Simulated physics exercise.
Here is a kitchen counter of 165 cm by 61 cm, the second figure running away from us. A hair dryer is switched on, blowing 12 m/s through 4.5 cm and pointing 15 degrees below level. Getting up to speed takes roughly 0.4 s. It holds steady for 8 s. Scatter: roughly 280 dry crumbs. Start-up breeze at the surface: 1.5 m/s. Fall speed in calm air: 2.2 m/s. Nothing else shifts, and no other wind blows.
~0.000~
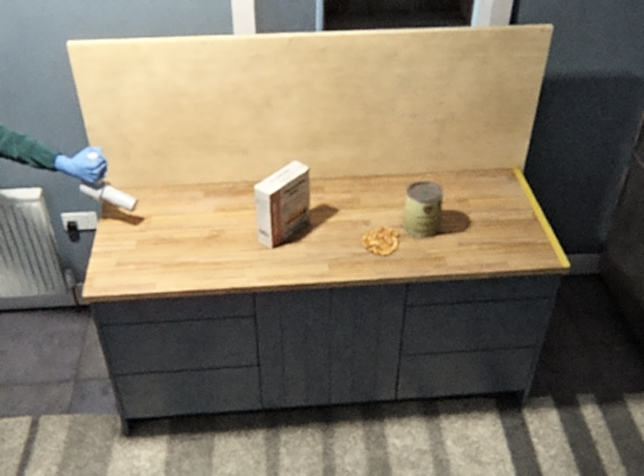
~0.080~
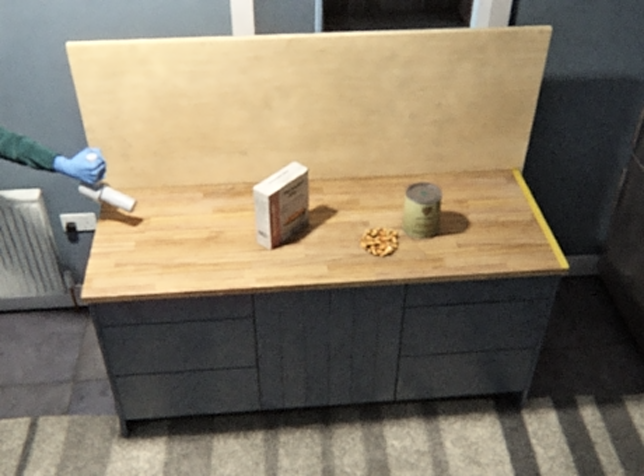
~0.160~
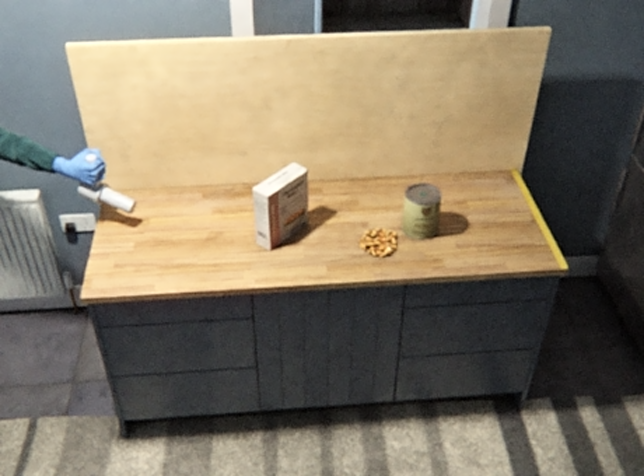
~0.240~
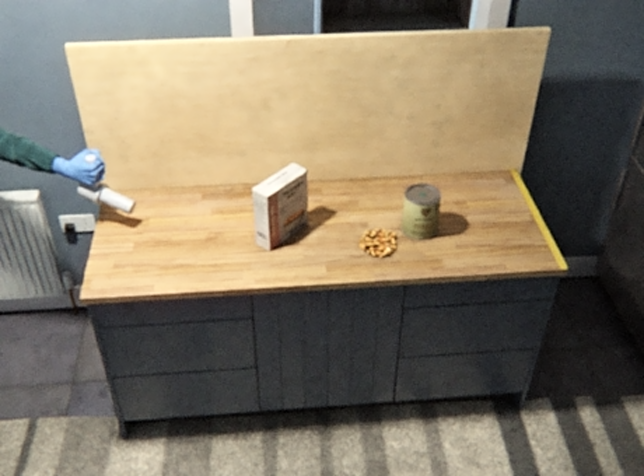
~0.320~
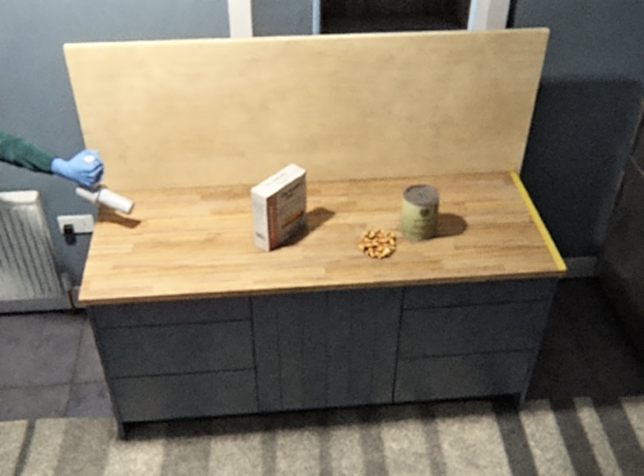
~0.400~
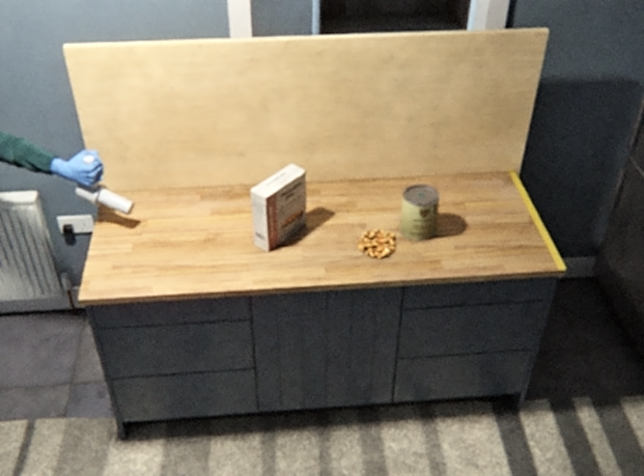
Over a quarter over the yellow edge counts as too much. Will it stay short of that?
Within one in four.
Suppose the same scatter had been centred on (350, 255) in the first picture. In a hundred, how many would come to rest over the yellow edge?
Share at the end: Near 0 %.
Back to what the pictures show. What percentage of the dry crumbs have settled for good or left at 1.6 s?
I reckon around 40 per cent.
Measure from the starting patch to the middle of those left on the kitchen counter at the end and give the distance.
The middle ends up about 0 cm from the start.
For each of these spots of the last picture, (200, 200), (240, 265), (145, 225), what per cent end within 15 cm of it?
Estimates in listed order: 0 %; 0 %; 0 %.
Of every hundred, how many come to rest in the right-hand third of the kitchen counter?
Around 10 per cent.
After 1.6 s, 59 % are on the move or not yet settled, 0 % are over the yellow edge; the middle of those still in play is near (380, 242).
After 2.6 s, 58 % are on the move or not yet settled, 0 % are over the yellow edge; the middle of those still in play is near (380, 242).
After 4.4 s, 51 % are on the move or not yet settled, 0 % are over the yellow edge; the middle of those still in play is near (380, 242).
After 8.0 s, at the end, 0 % are over the yellow edge; the middle of those still in play is near (380, 242).
